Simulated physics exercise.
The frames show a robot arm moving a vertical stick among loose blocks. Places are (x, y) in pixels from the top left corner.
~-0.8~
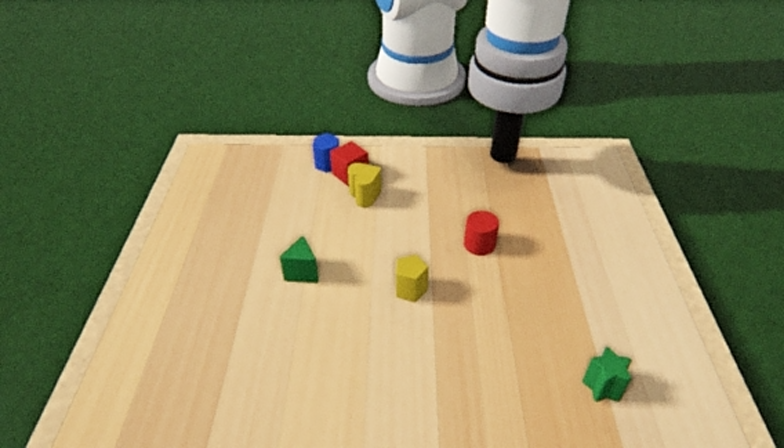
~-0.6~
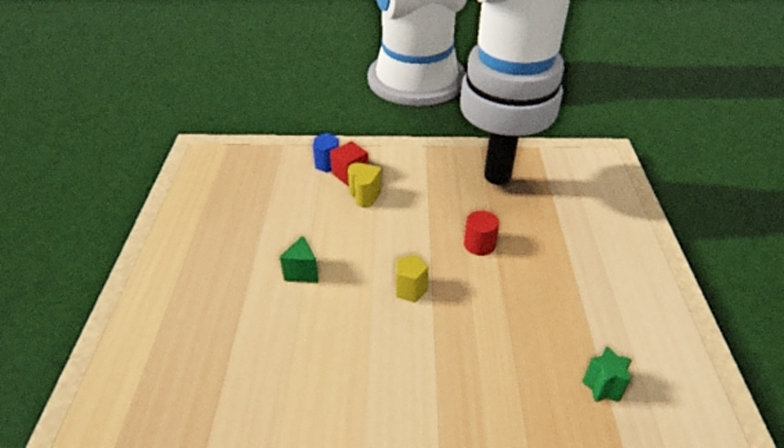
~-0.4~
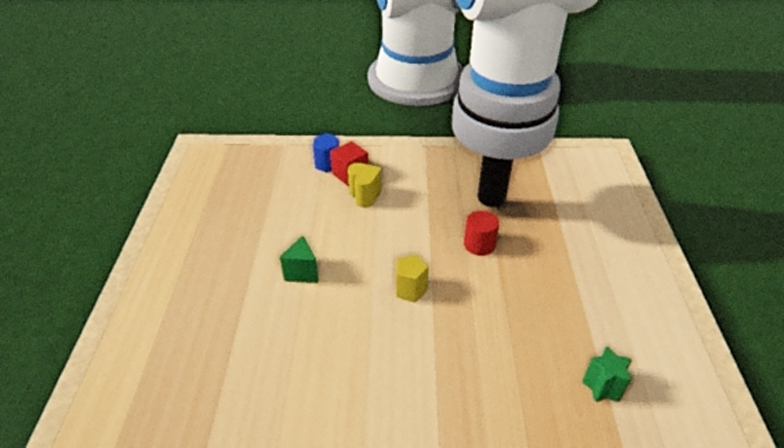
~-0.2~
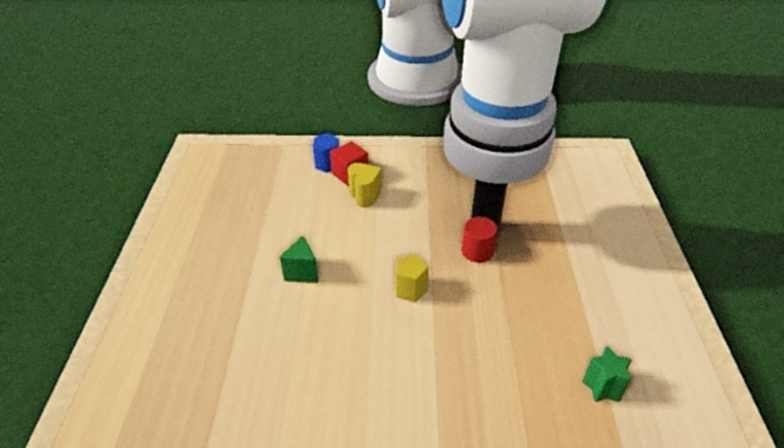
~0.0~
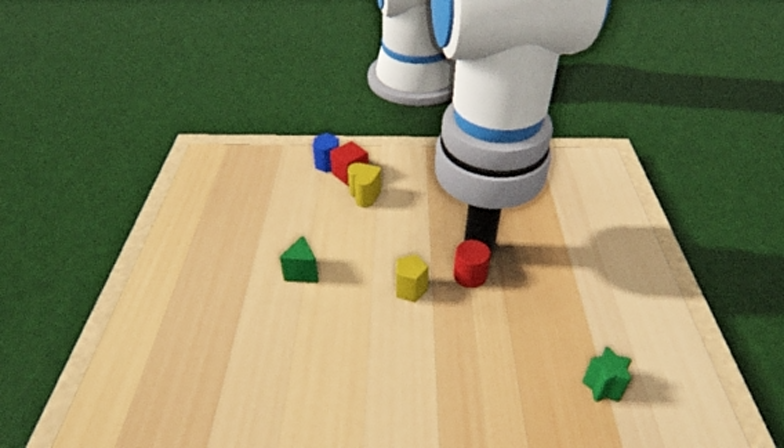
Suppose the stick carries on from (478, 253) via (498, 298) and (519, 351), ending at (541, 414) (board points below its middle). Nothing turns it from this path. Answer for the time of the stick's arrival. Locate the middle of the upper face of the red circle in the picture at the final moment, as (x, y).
Near (470, 282).
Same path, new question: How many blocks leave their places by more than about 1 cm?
One block, no more.
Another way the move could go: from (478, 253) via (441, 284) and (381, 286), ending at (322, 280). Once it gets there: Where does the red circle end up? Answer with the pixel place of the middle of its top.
Roughly at (456, 286).
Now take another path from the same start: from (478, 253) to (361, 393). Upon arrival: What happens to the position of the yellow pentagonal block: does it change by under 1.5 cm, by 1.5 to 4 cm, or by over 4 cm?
Range: Under 1.5 cm.
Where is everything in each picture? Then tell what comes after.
Lower end of the stick (503, 157), tops of blocks, red circle (483, 220), green star (614, 364), in the first frame.
Stick (497, 178), blocks as before, in the second frame.
Stick (492, 199), blocks as before, in the third frame.
Stick (486, 222), red circle (481, 227), in the fourth frame.
Stick (479, 244), red circle (473, 251), green star (614, 364), in the fifth frame.
The first path, step by step. One third of the way, stick (500, 290); red circle (470, 282).
Two thirds of the way, stick (522, 343); red circle (470, 282).
At the end, stick (544, 406); red circle (470, 282); green star not moved.
